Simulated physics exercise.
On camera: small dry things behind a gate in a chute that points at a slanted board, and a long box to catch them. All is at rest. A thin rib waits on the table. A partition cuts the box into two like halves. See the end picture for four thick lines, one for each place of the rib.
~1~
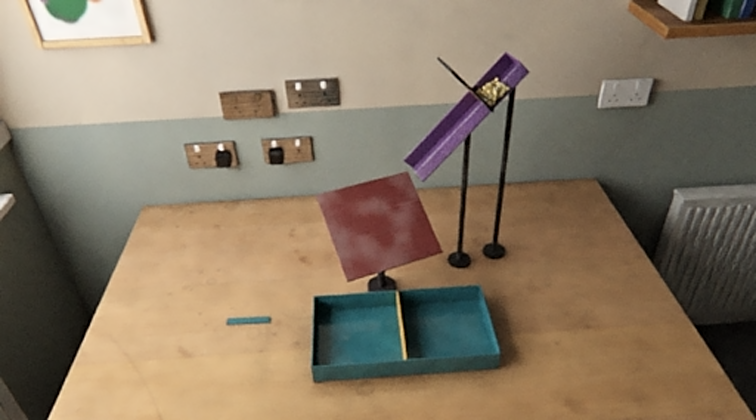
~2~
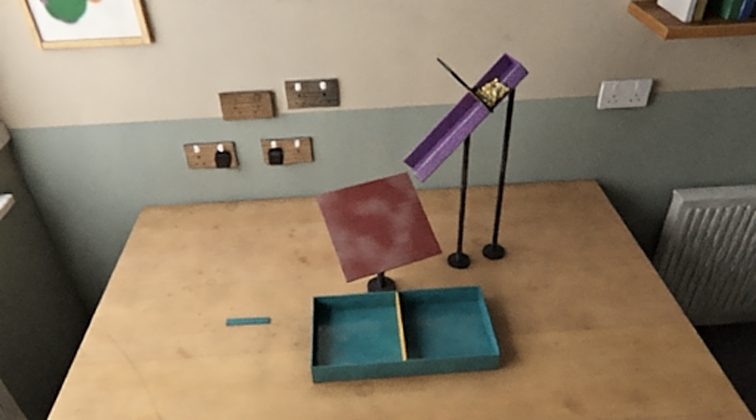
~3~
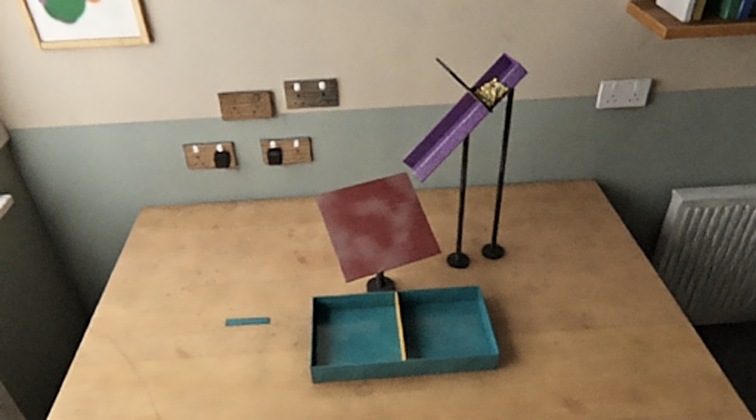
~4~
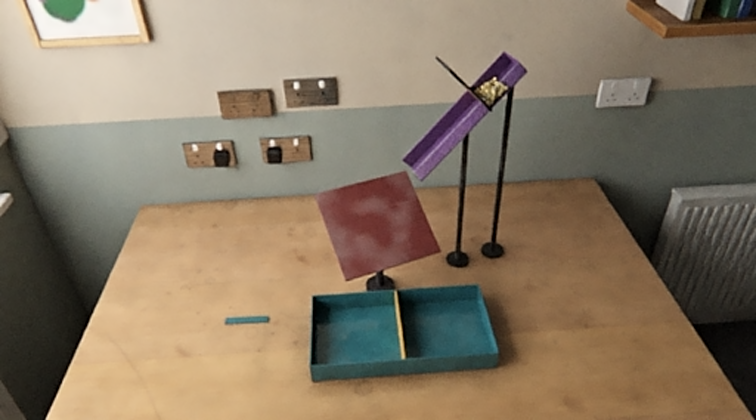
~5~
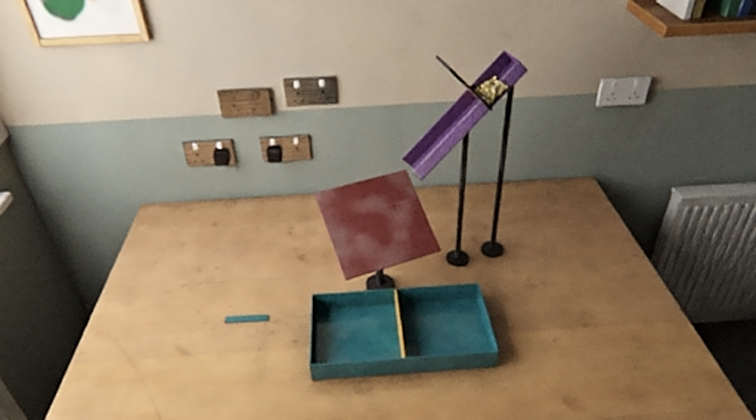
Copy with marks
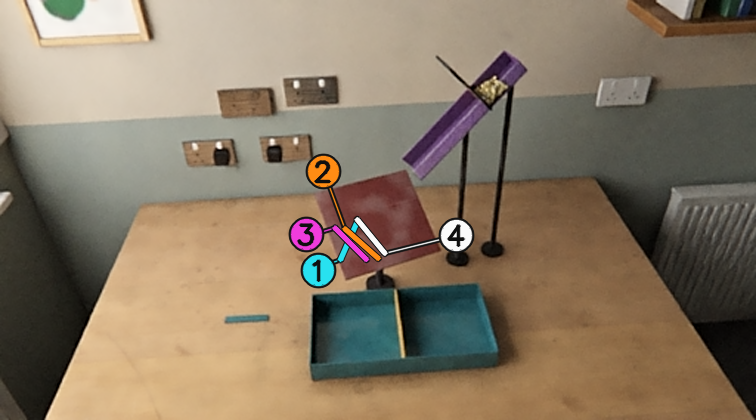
In the video, a purple chute on black stands holds a small pale load behind a gate, above a tilted reddish board and a teal box with a yellow divider; a thin teal strip lies nearby, and nothing visibly moves.
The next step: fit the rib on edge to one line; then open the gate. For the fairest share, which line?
Go for 3.
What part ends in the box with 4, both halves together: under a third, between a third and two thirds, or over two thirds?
Over two thirds.
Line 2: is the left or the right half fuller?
The right half.
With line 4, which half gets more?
The right half.
On the marked copy, line 1 from (357, 221) to (340, 259); line 2 from (344, 228) to (378, 258); line 3 from (335, 227) to (366, 259); line 4 from (357, 219) to (384, 253).
With 1, of what is caught, most in the left half, about a quarter in the right.
With 2, of what is caught, about a quarter in the left half, most in the right.
With 3, of what is caught, about two thirds in the left half, about a third in the right.
With 4, of what is caught, a small part in the left half, nearly all in the right.
